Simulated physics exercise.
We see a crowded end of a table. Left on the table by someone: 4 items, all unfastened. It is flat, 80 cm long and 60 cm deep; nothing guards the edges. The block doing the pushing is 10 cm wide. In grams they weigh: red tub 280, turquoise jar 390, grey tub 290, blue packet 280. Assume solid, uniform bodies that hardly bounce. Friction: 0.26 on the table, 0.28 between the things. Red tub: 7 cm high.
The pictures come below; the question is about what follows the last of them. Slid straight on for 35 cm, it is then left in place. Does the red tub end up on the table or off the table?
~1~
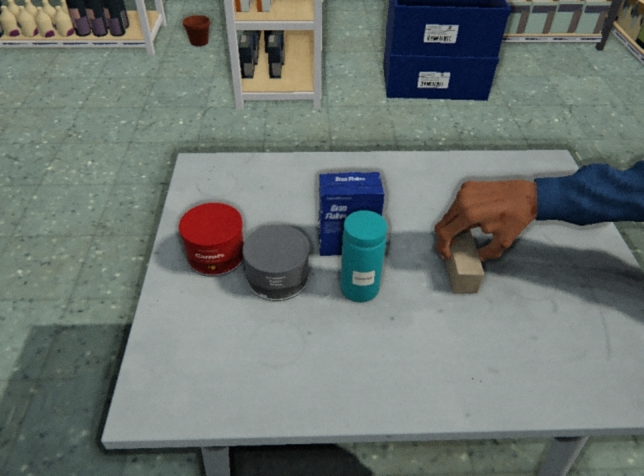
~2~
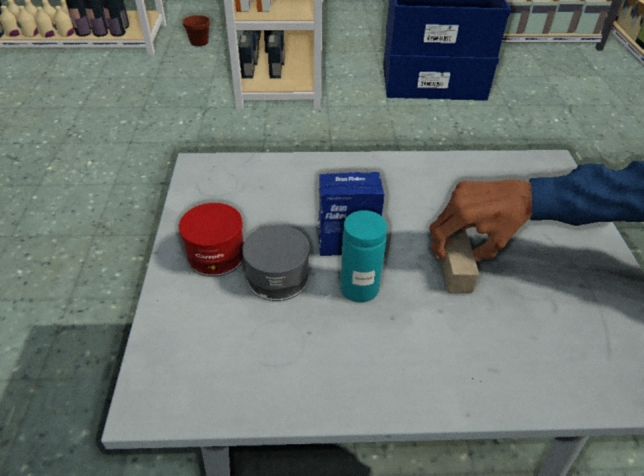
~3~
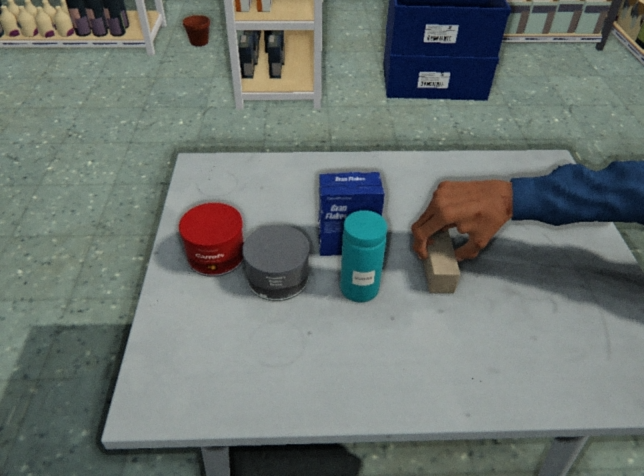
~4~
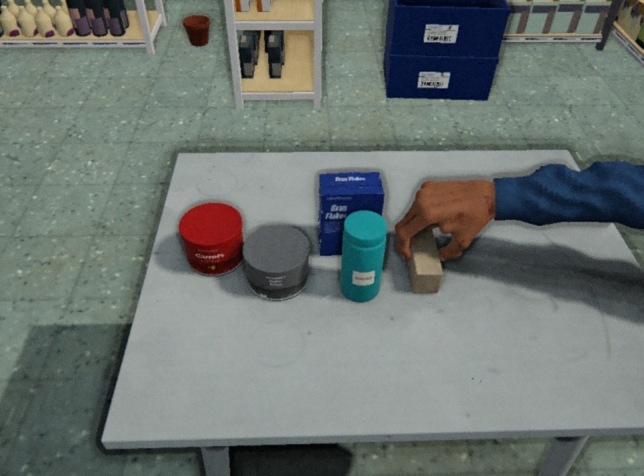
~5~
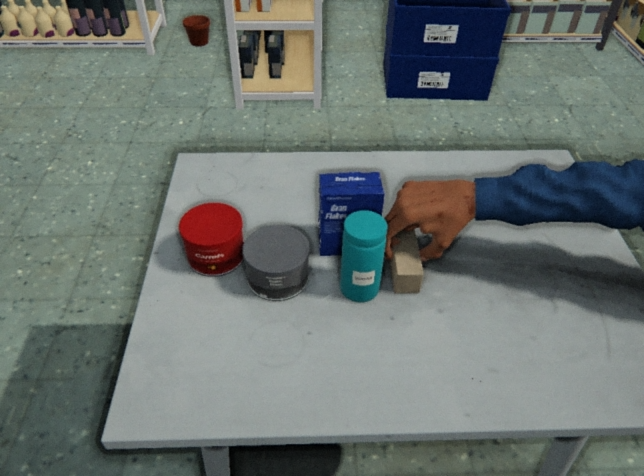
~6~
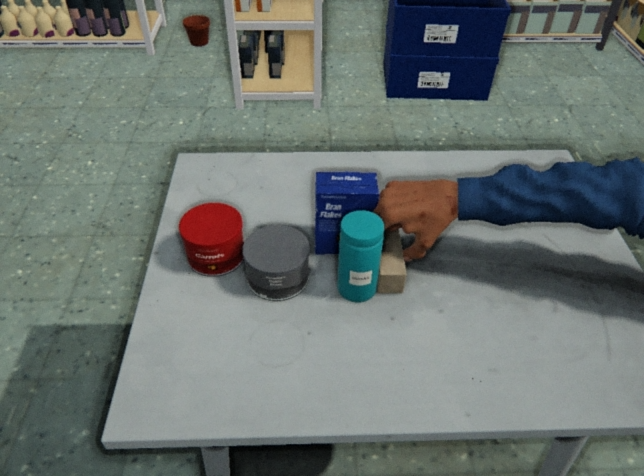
It ends up on the table.
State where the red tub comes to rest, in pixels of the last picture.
It ends up at about (175, 221).
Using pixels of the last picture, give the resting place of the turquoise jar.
Close to pixel (225, 281) in the final view.
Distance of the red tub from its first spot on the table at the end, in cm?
I'd say about 8 cm between start and finish.
Then, 0.40 s past the last view, block slid 18 cm; blue packet shifted 7 cm; turquoise jar shifted 7 cm; grey tub shifted 2 cm.
Then, 0.70 s past the last view, block slid 23 cm; red tub shifted 4 cm near (193, 231); turquoise jar shifted 12 cm; blue packet shifted 11 cm.
Then, 1.10 s past the last view, block slid 29 cm; red tub shifted 7 cm near (180, 224); turquoise jar shifted 18 cm; blue packet shifted 16 cm.
Finally, not toppled but over 4 cm from the start, red tub, turquoise jar, grey tub and blue packet. Final places as that camera would see them, red tub near (175, 221).
